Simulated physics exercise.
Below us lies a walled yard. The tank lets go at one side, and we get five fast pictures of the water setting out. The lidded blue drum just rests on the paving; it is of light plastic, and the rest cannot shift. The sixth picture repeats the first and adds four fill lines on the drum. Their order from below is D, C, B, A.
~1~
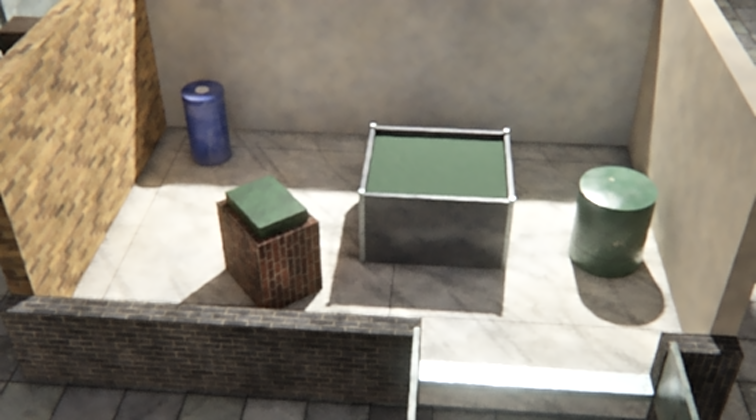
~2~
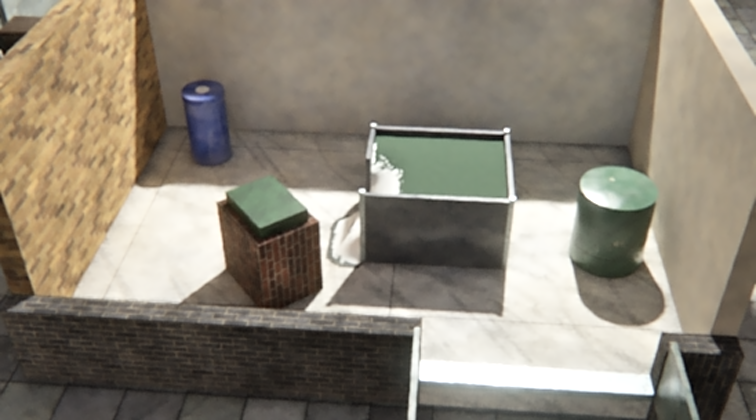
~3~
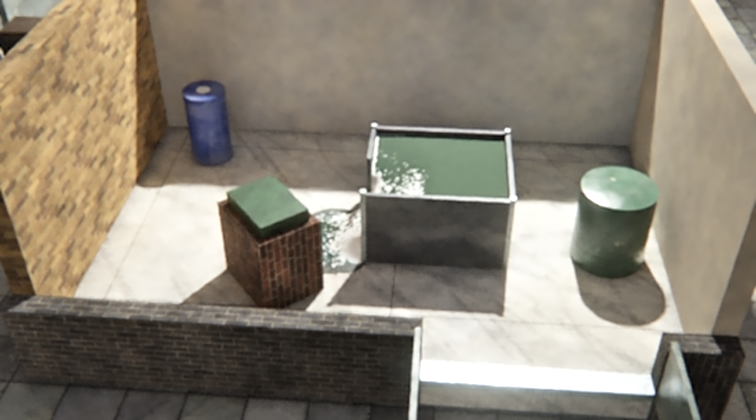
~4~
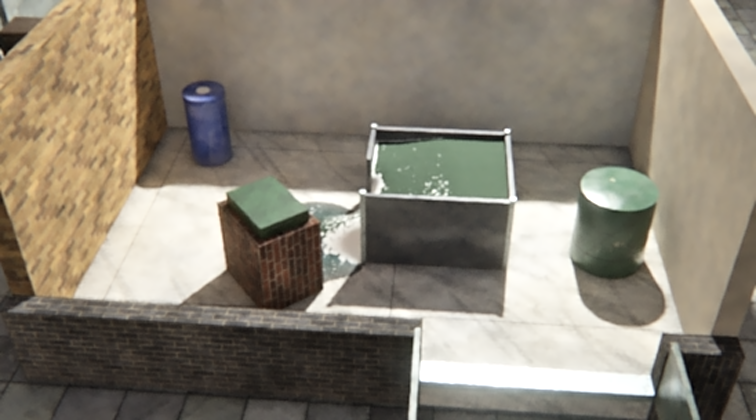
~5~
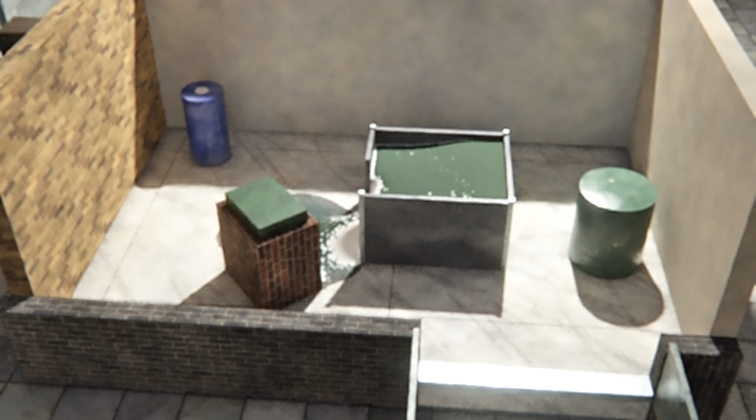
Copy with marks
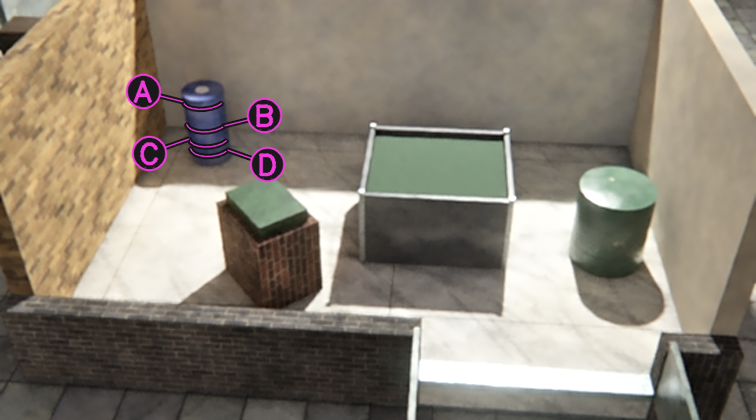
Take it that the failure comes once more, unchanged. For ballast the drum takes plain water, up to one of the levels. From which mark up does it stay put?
That is mark C.
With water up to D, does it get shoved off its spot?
Yes, it does.
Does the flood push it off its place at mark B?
No, that is safe.
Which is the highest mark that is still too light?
D it is.
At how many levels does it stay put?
Three of the four.
On the marked copy, A at (198, 109); B at (202, 131); C at (204, 147); D at (205, 156); from the bottom up D, C, B, A.
For mark A, it does not move.
For mark B, it does not move.
For mark C, it does not move.
For mark D, it is pushed about its own width away.
